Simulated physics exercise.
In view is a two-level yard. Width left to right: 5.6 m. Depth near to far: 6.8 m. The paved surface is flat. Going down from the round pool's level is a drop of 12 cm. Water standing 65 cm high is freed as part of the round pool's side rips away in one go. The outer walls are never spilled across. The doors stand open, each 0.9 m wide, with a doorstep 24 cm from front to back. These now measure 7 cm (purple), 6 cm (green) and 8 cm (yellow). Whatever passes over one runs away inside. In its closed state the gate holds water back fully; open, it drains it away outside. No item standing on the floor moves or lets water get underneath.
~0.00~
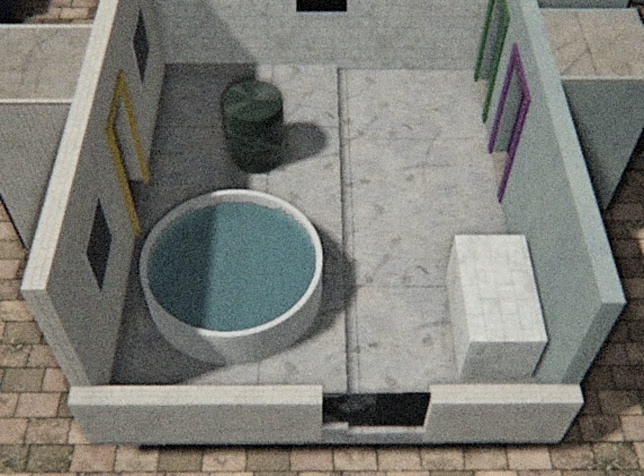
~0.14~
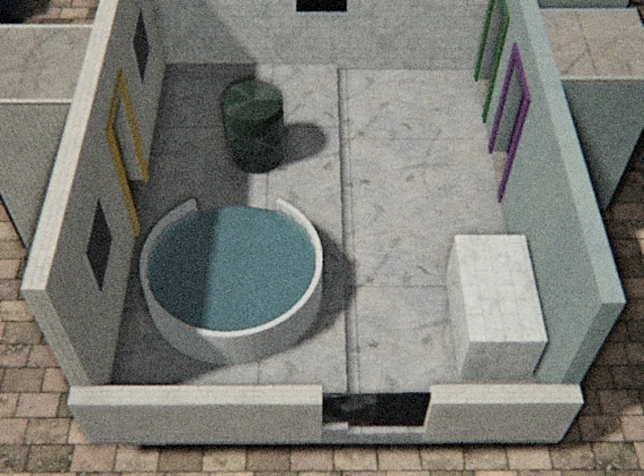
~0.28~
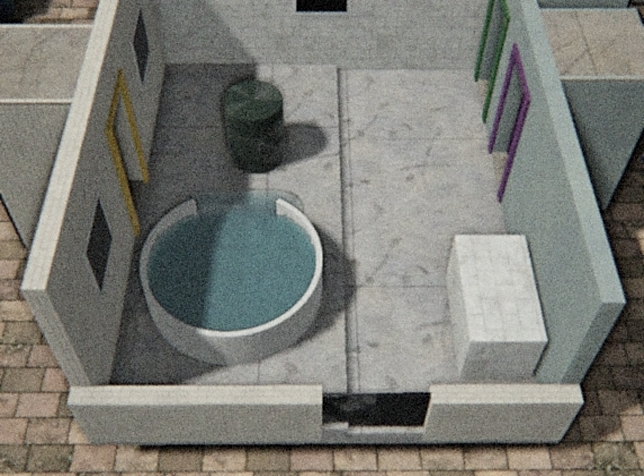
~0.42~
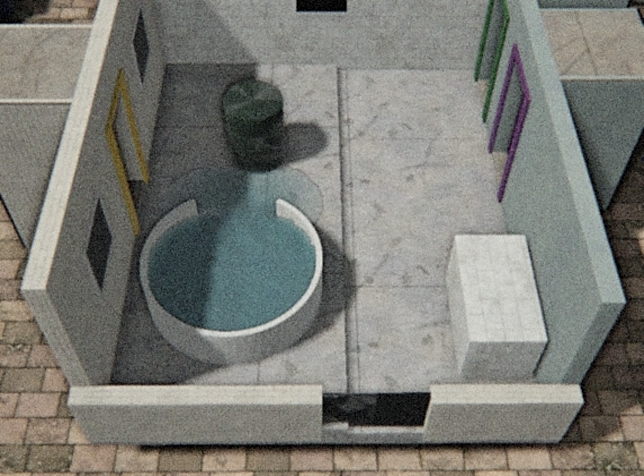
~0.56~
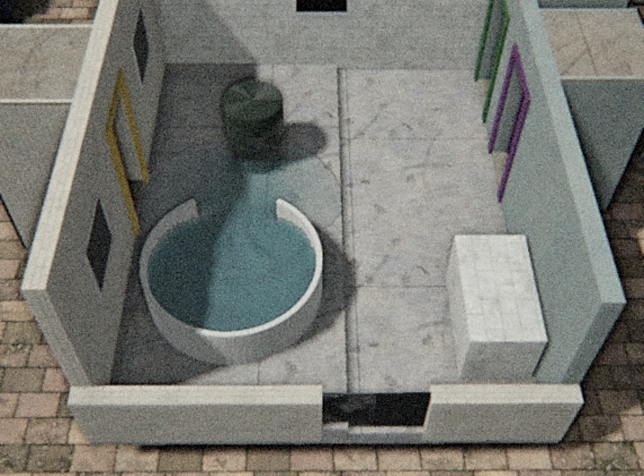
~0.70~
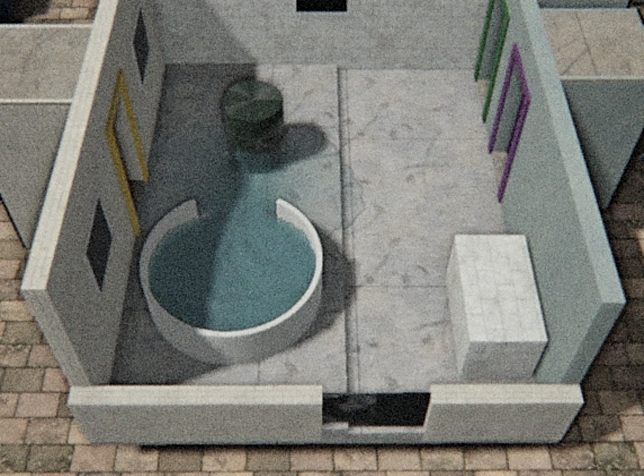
Water pouring through a gap in the far side of a round white pool, spreading across the walled yard's floor around a dark green barrel.
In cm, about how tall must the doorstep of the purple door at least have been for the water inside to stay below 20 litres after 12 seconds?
It would have had to be close to 11 cm tall.
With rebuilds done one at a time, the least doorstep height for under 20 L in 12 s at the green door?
Green would need about 17 cm on its own.
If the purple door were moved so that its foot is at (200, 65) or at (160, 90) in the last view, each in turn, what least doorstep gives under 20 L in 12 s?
In turn: About 31 cm, about 19 cm.
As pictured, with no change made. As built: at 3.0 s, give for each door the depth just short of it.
Depth at purple 7 cm, at green 15 cm, at yellow 8 cm.
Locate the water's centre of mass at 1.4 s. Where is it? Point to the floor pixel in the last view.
The water is centred near (238, 243).
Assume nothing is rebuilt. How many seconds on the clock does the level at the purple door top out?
5.0 s.
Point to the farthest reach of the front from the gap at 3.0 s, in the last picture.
Around pixel (476, 74).
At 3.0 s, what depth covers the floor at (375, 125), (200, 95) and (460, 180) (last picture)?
The depths come to about 3, 10 and 2 cm.
After 1.4 s water covers 30 % of the floor, deepest (44 cm) near (249, 180); it has not reached the purple door.
After 3.0 s water covers 60 % of the floor, deepest (33 cm) near (186, 68); 7 cm at the purple door, 9 litres in over its 7 cm doorstep.
After 12.0 s water covers 95 % of the floor, deepest (16 cm) near (487, 414); 11 cm at the purple door, 100 litres in over its 7 cm doorstep.
At the purple door as built, the water arrived by 2.4 s and peaked near 14 cm at 5.0 s.
With a doorstep of 9 cm, 51 litres would have come in within the 12 s; with 12 cm, 13 litres. So under 20 litres takes about 11 cm.
